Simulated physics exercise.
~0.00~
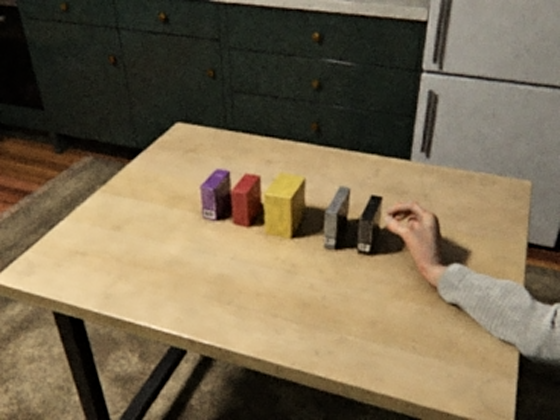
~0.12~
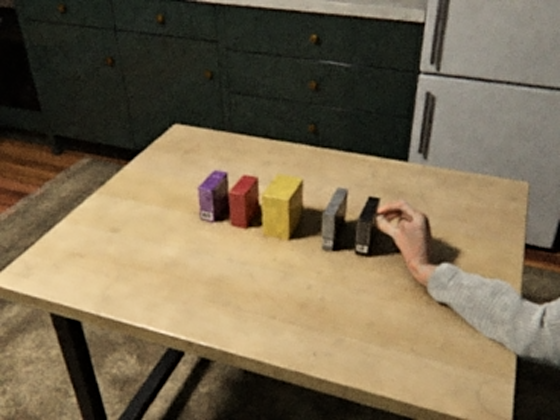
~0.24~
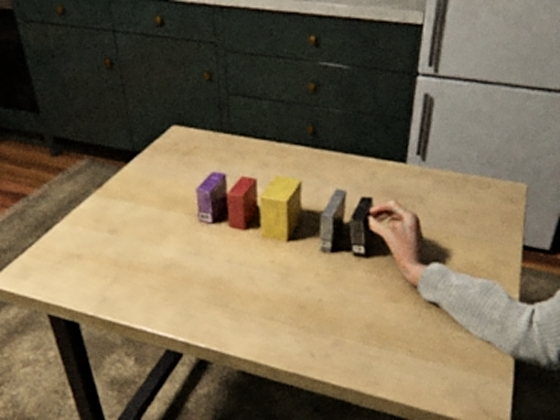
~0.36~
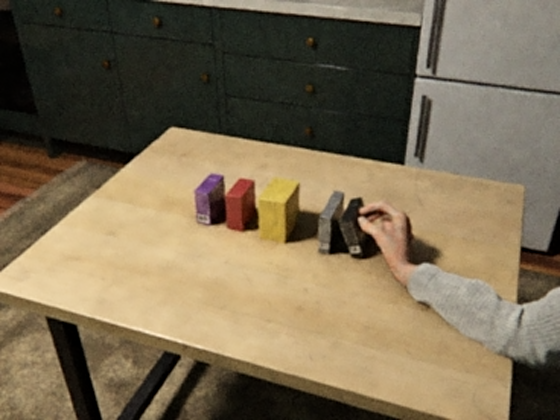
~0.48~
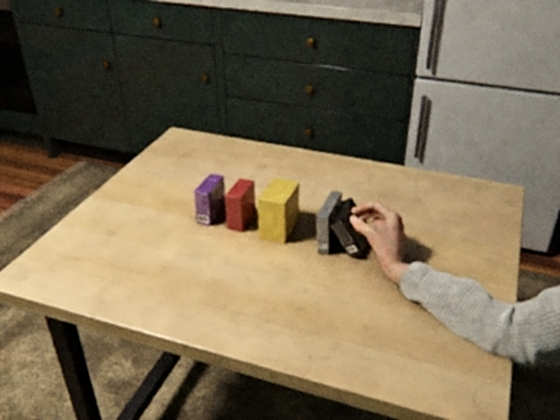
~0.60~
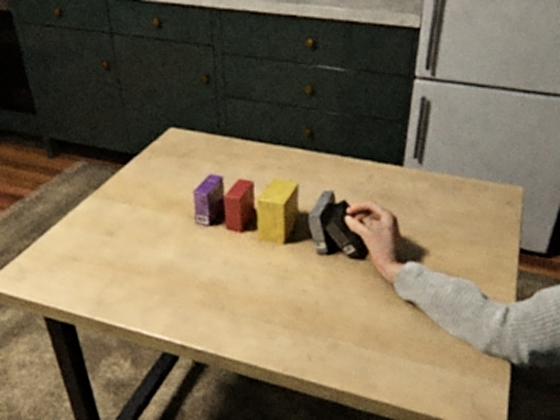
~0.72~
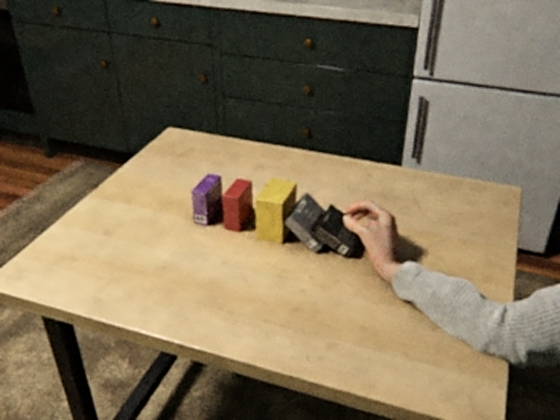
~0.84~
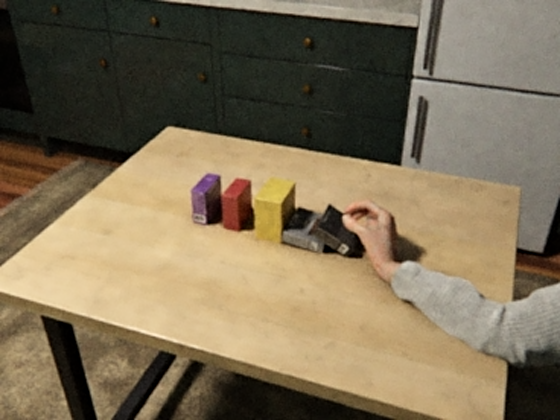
On a wooden table in a kitchen, a hand tipped the black packet at the right end of a row leftward into the grey one, which toppled over beside the yellow block, while the yellow, red and purple ones stayed standing.
